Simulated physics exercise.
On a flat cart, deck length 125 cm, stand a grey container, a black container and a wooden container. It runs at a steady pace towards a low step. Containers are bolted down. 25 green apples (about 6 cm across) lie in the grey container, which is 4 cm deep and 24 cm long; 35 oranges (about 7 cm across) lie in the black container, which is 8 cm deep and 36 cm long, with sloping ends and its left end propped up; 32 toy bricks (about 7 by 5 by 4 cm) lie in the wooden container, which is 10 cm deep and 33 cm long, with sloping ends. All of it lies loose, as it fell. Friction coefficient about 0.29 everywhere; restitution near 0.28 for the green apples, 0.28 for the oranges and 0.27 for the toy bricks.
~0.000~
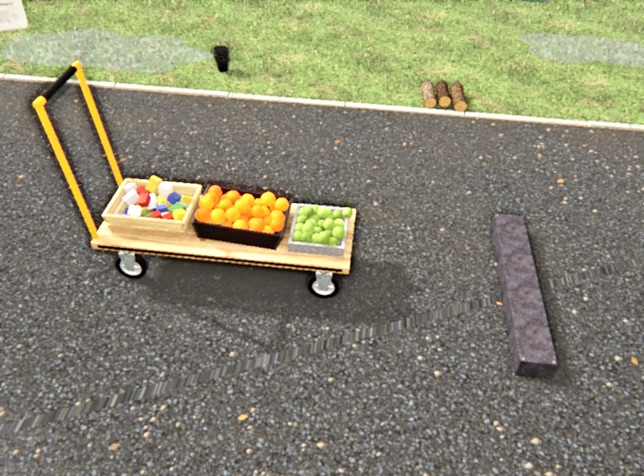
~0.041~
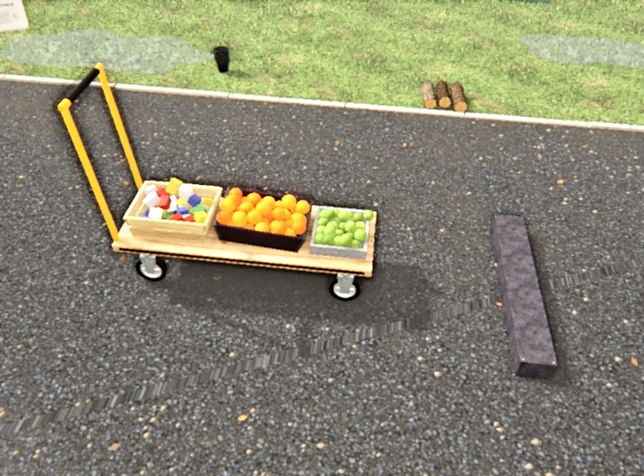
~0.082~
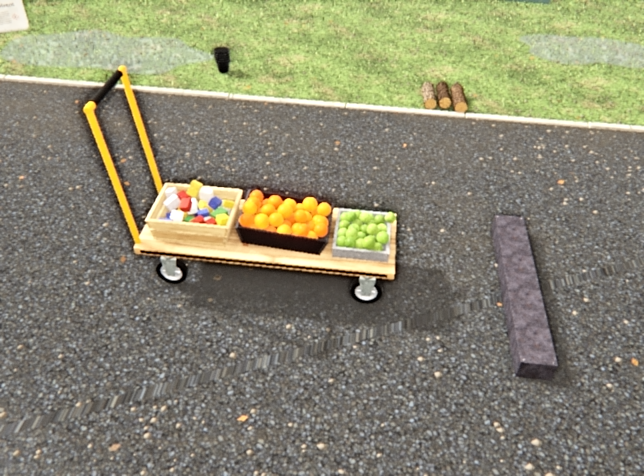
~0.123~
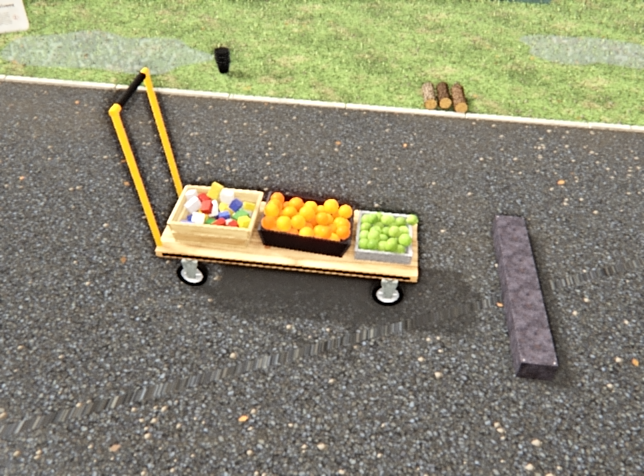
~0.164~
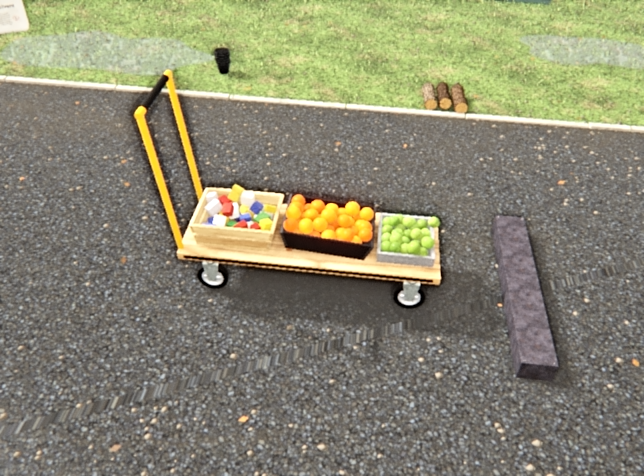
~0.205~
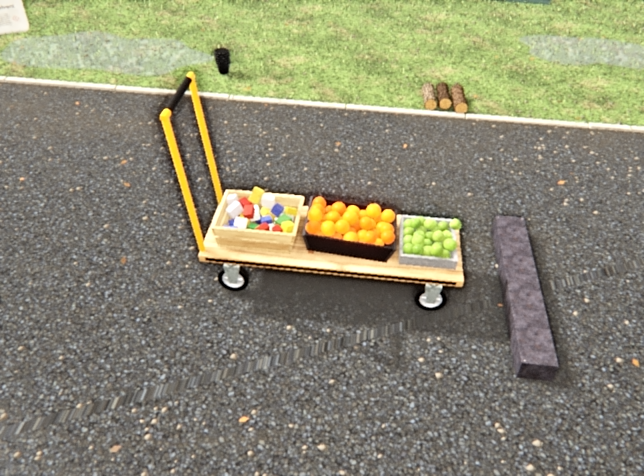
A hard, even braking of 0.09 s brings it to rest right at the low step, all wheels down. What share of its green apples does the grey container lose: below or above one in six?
It sheds over a sixth of them.
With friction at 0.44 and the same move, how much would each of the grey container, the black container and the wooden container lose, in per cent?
In that case grey container 30, black container 30, wooden container 10 per cent.
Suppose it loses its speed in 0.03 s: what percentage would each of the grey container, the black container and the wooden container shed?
Then grey container 40, black container 30, wooden container 10 per cent.
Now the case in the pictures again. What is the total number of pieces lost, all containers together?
Some 20 pieces.
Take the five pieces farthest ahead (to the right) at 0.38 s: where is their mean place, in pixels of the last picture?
Near (526, 247).
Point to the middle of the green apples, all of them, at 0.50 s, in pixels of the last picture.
At about (501, 242).
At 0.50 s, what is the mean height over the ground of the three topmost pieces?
Some 48 cm up.
After 0.28 s, braking starts.
After 0.38 s, grey container 23 in, 2 out, black container 34 in, 1 out and wooden container 32 in, 0 out.
After 0.50 s, grey container 17 in, 8 out, black container 30 in, 5 out and wooden container 31 in, 1 out.
After 0.73 s, grey container 16 in, 9 out, black container 25 in, 10 out and wooden container 30 in, 2 out.
Final count (at 1.23 s), grey container 16 in, 9 out, black container 25 in, 10 out and wooden container 30 in, 2 out. Asked share, 9 of 25, 36 per cent.
